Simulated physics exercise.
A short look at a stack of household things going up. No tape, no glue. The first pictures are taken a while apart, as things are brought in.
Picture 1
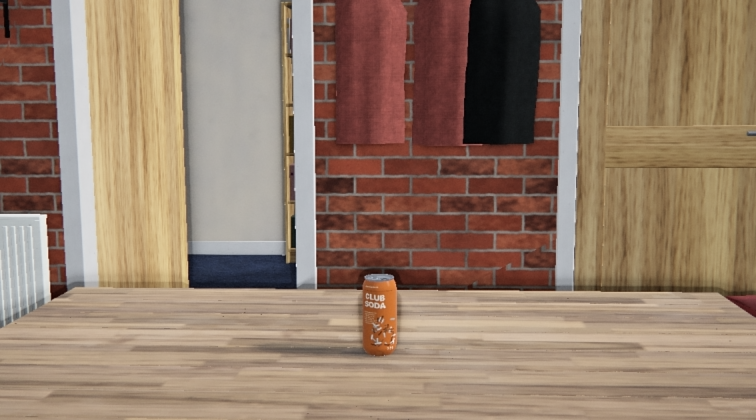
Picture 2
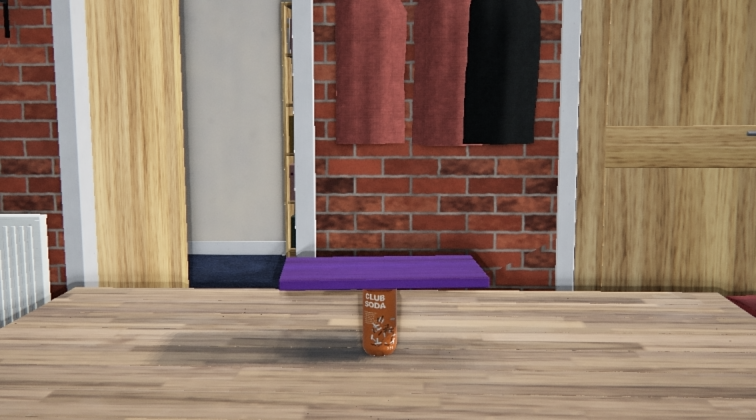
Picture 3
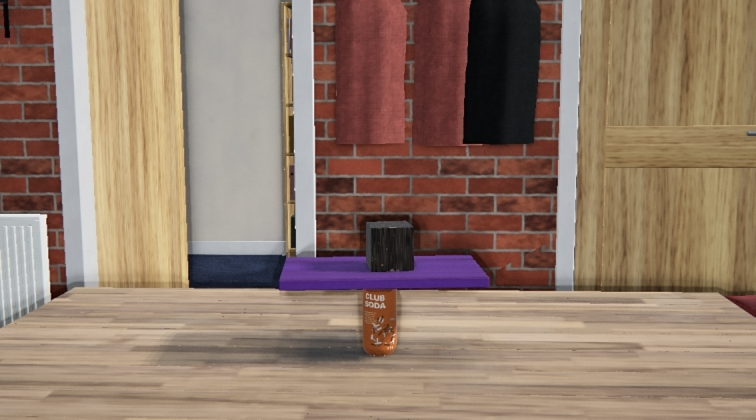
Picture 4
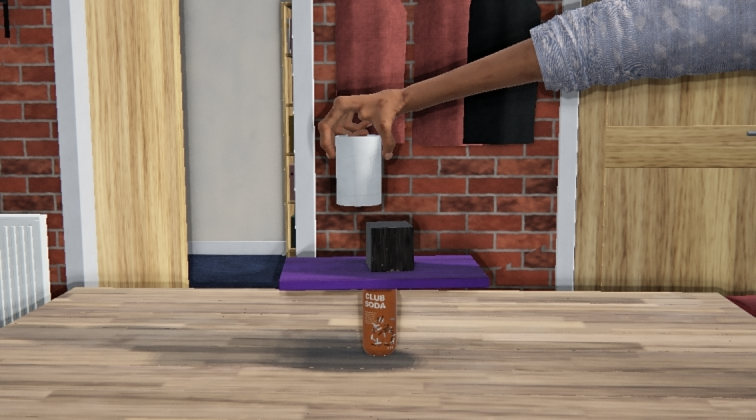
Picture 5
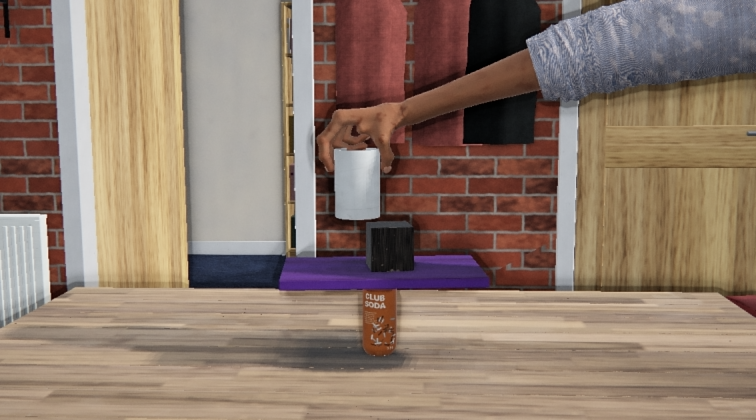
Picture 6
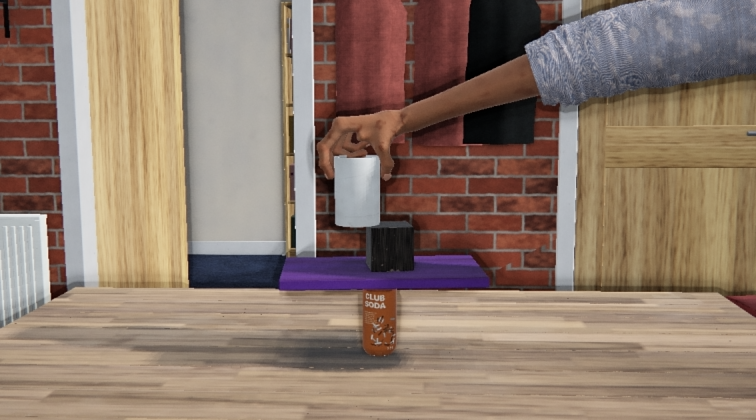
On a wooden table, a hand lowers a white cup toward a block-topped board above a can.
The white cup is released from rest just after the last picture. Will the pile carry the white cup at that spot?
As it turns out, it gives way.
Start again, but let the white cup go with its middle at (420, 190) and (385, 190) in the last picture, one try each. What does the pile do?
First try: It gives way; second try: It keeps its balance.
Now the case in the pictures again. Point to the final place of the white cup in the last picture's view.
Around (309, 248).
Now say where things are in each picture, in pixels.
In the first picture, the last thing is not in view yet; orange can (379, 315).
In the second picture, the last thing is not in view yet.
In the third picture, the last thing is not in view yet; purple board (382, 271).
In the fourth picture, still above its spot; white cup (359, 170); orange can (379, 315).
In the fifth picture, still above its spot; white cup (357, 183); black block (389, 246).
In the sixth picture, in place under the hand; white cup (357, 190); purple board (382, 271).
Then, 0.30 s after the last picture, white cup now fallen.
Then, 0.40 s after the last picture, things are still on the move.
Then, 2.00 s after the last picture, nothing new.
At rest, fallen, white cup; the other 3 in place. Seen from the same camera at the end, white cup near (309, 248). The pile loses its balance.
